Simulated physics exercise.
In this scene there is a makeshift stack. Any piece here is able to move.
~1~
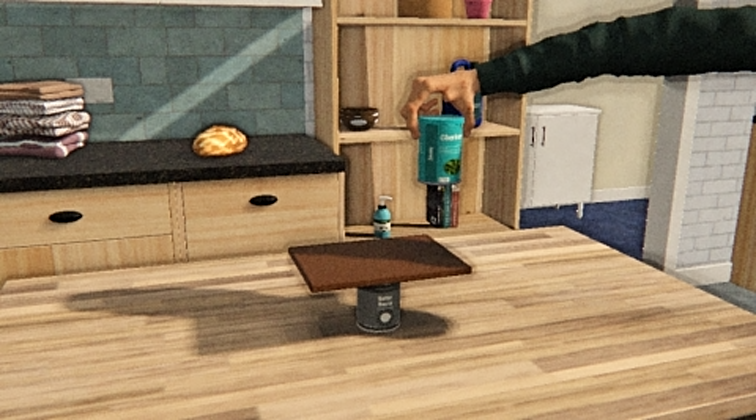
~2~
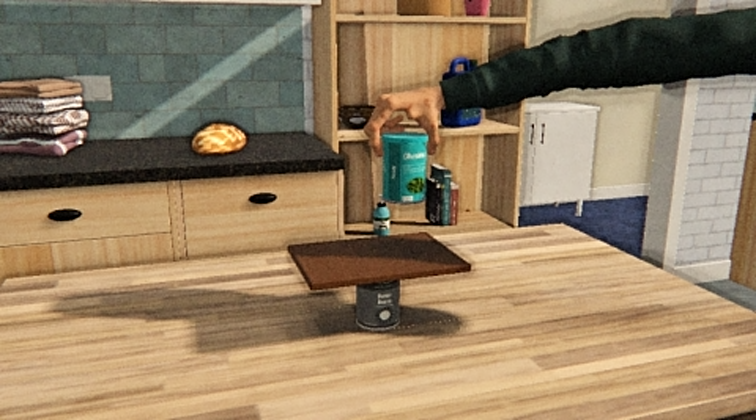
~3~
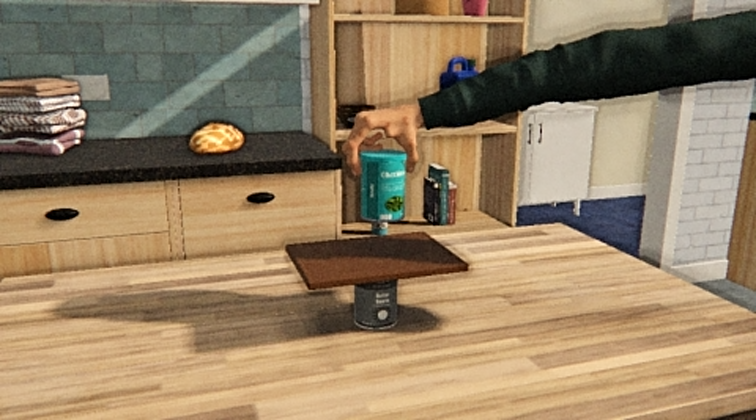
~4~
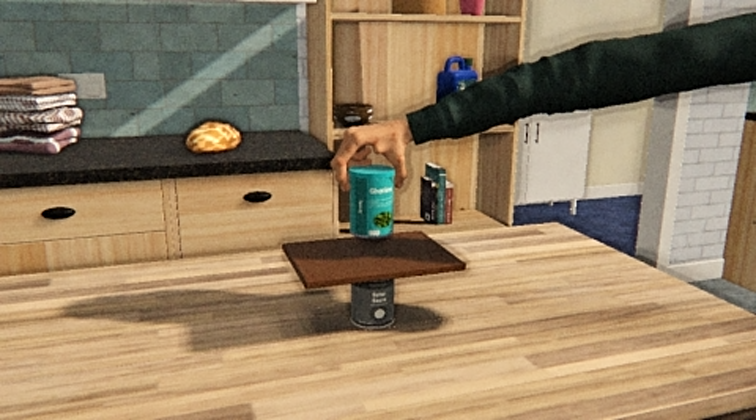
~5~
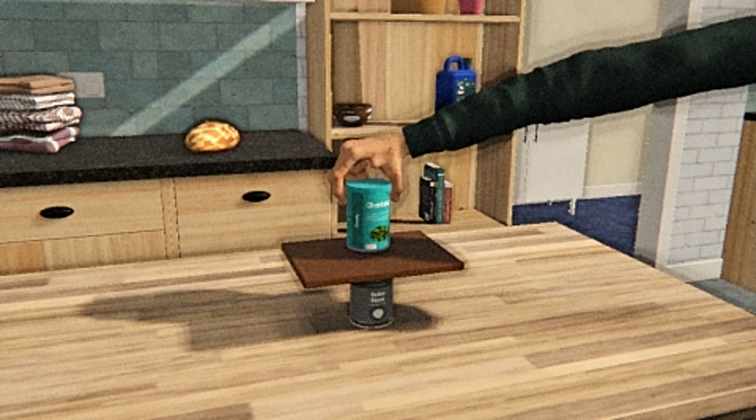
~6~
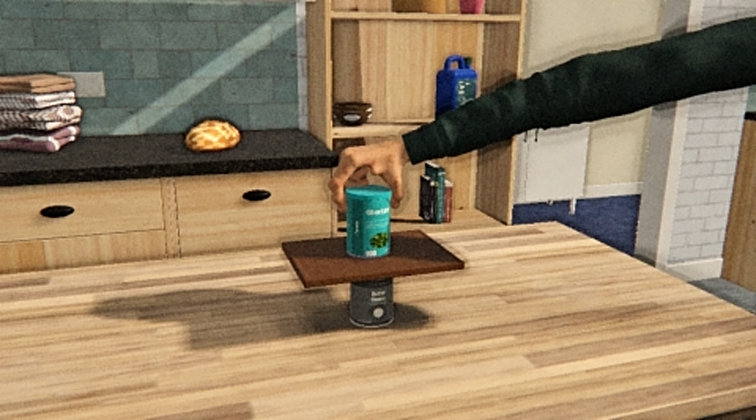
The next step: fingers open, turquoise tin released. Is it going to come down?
No: It is going to remain upright.
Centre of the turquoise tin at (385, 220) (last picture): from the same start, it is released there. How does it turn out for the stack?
Well, it survives then.
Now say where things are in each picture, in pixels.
In the first picture, coming down; turquoise tin (440, 149); grey tin (379, 294).
In the second picture, coming down; turquoise tin (405, 167); grey tin (378, 292).
In the third picture, coming down; turquoise tin (383, 185); grey tin (376, 291).
In the fourth picture, coming down; turquoise tin (371, 201); grey tin (373, 290).
In the fifth picture, coming down; turquoise tin (368, 214); grey tin (372, 290).
In the sixth picture, in place under the hand; turquoise tin (368, 221); grey tin (372, 289).
Then, 0.30 s after the last picture, nothing has stirred.
Then, 0.70 s after the last picture, turquoise tin resting near (368, 222).
At rest, all 3 in place. Seen from the same camera at the end, turquoise tin near (368, 222). The stack keeps its balance.
